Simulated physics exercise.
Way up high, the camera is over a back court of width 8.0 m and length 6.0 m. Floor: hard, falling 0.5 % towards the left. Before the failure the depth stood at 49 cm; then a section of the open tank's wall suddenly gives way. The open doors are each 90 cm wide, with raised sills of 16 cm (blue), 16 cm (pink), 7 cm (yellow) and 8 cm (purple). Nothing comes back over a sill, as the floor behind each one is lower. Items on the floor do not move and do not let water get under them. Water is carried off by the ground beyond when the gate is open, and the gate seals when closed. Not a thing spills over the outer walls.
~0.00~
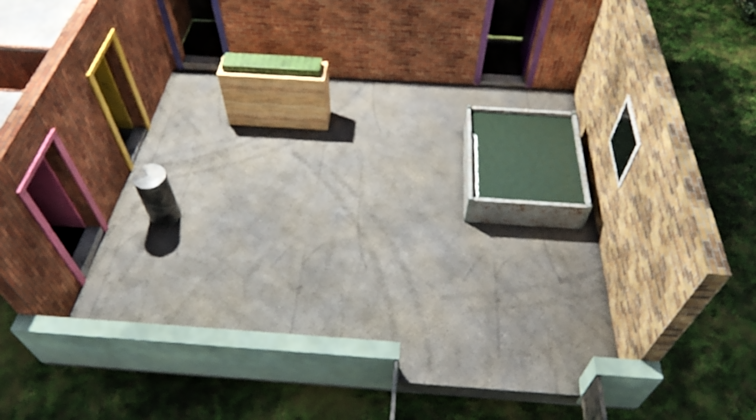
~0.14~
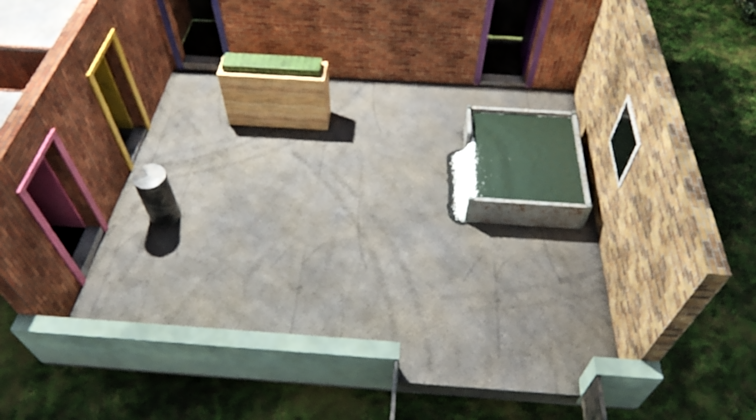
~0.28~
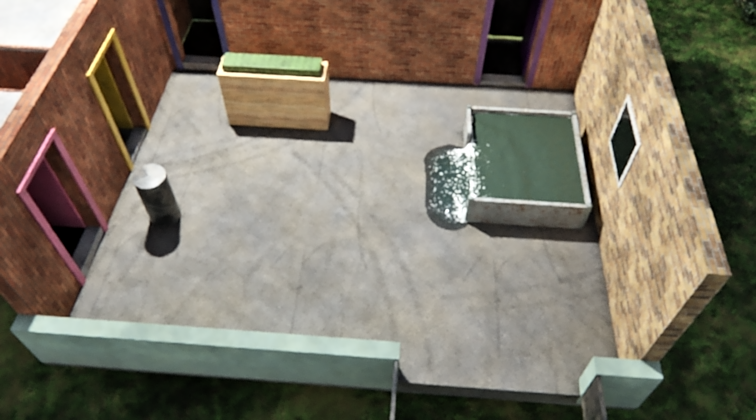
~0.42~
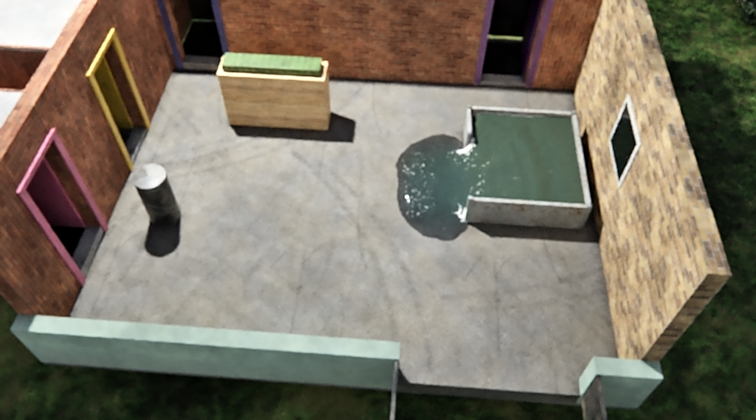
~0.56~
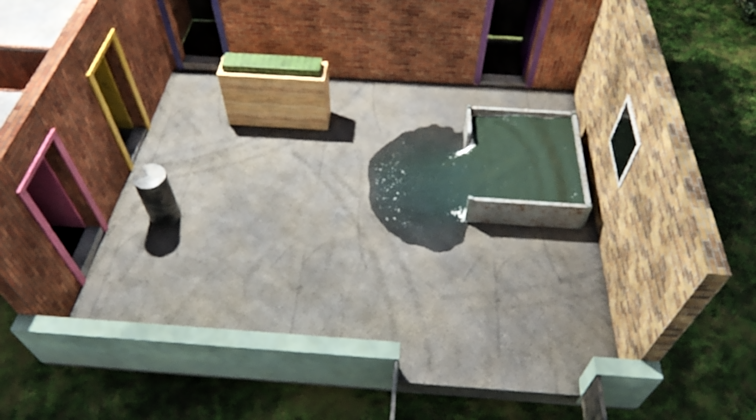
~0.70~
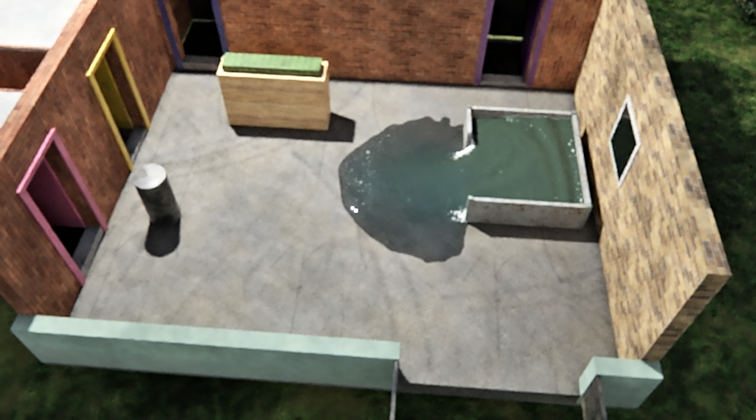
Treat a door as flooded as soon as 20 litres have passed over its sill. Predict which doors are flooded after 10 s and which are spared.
At the end, the blue door stops short of the limit; the pink door stops short of the limit; the yellow door overruns the limit; the purple door stops short of the limit.
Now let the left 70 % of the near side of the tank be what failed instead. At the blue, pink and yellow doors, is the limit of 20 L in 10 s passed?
Log - blue: Threshold not reached, pink: Threshold not reached, yellow: Threshold not reached.
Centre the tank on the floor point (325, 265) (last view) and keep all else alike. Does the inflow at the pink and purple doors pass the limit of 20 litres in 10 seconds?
Well, pink ends up beyond the mark and purple ends up inside the mark.
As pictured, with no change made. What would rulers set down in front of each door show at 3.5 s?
Measured in centimetres, the blue door gives 0, the pink door 12, the yellow door 19 and the purple door 0.
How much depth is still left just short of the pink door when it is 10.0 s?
It's some 6.5 centimetres deep.
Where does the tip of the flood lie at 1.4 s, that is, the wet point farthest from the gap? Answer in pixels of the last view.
Somewhere about (230, 186).
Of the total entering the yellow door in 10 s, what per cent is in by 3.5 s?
I'd put it at about 35 per cent by that point.
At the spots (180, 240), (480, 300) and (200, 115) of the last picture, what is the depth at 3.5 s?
5, 0 and 1 cm, respectively.
After 1.4 s water covers 25 % of the floor and is deepest (25 cm) near (460, 200); blue door not reached, pink door not reached, yellow door not reached, purple door not reached.
After 2.2 s water covers 40 % of the floor and is deepest (20 cm) near (460, 200); blue door not reached, pink door not reached, yellow door not reached, purple door not reached.
After 3.5 s water covers 60 % of the floor and is deepest (22 cm) near (59, 340); blue door not reached, pink door 12 cm at the sill, 0 L in, yellow door 19 cm at the sill, 35 L in, purple door not reached.
After 6.0 s water covers 70 % of the floor and is deepest (13 cm) near (106, 230); blue door 9 cm at the sill, 0 L in, pink door 12 cm at the sill, 0 L in, yellow door 9 cm at the sill, 97 L in, purple door not reached.
After 10.0 s water covers 75 % of the floor and is deepest (11 cm) near (173, 72); blue door 9 cm at the sill, 0 L in, pink door 7 cm at the sill, 0 L in, yellow door 6 cm at the sill, 107 L in, purple door not reached.
